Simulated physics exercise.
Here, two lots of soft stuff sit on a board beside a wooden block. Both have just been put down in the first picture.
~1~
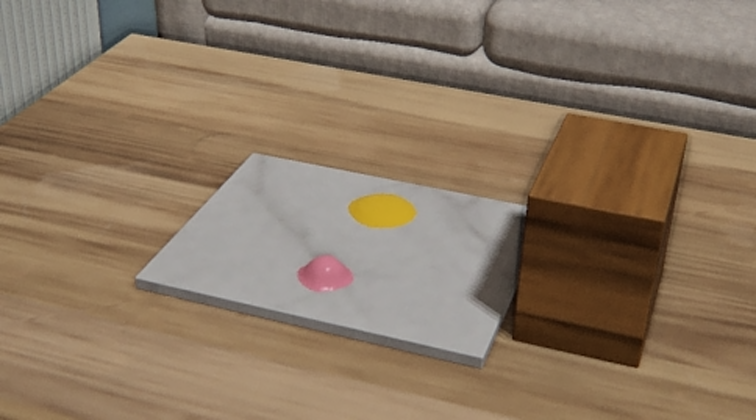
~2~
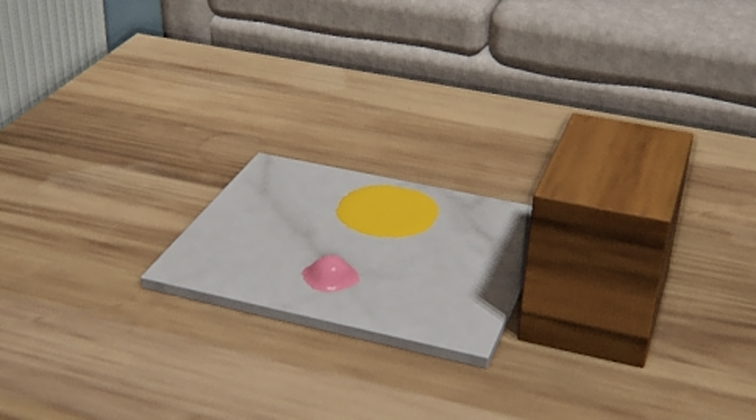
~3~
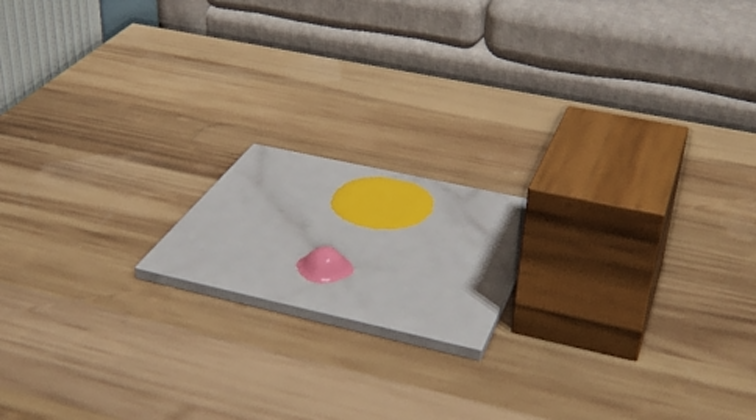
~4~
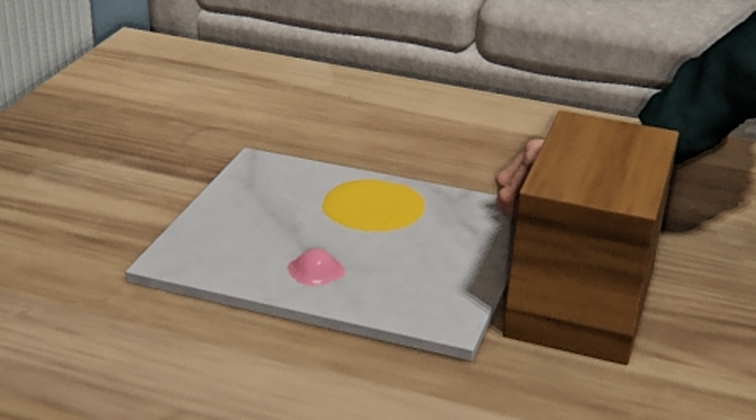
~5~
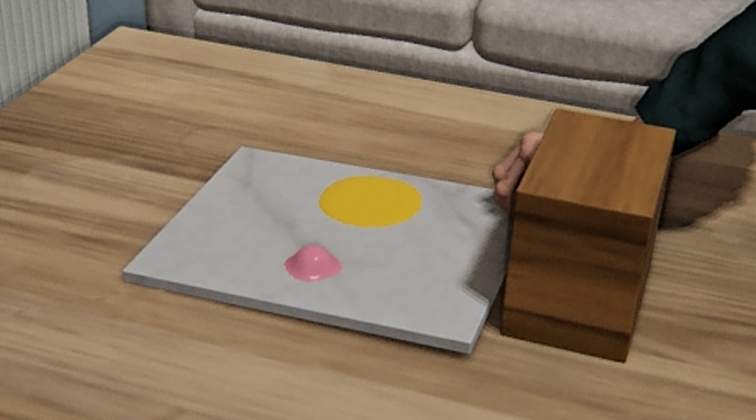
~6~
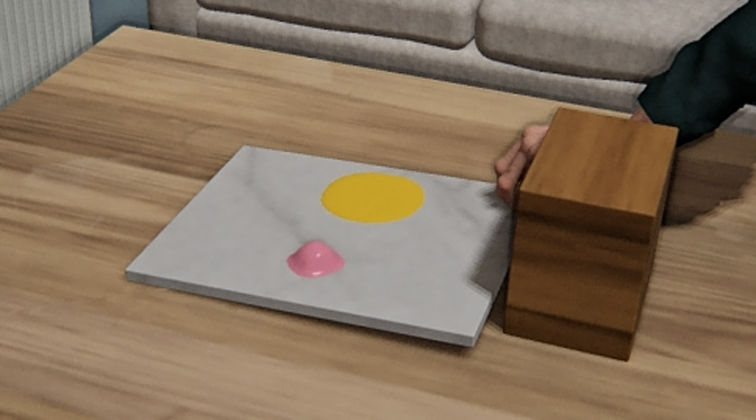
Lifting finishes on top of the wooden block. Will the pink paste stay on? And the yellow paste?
I'd say the pink paste keeps its place and the yellow paste goes over.
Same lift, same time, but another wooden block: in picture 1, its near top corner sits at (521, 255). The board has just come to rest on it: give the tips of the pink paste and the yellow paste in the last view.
At (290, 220), then at (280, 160).
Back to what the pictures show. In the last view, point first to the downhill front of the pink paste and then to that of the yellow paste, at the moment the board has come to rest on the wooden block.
In the last picture the first one is at (266, 196) and the second at (242, 161).
Shortly, slope about 29°; the pink paste has not moved; the yellow paste has crept down a long way.
Then, the pink paste has not moved; the yellow paste is dripping off the low end.
At the finish, slope about 29°; the pink paste has not moved; the yellow paste is dripping off the low end.
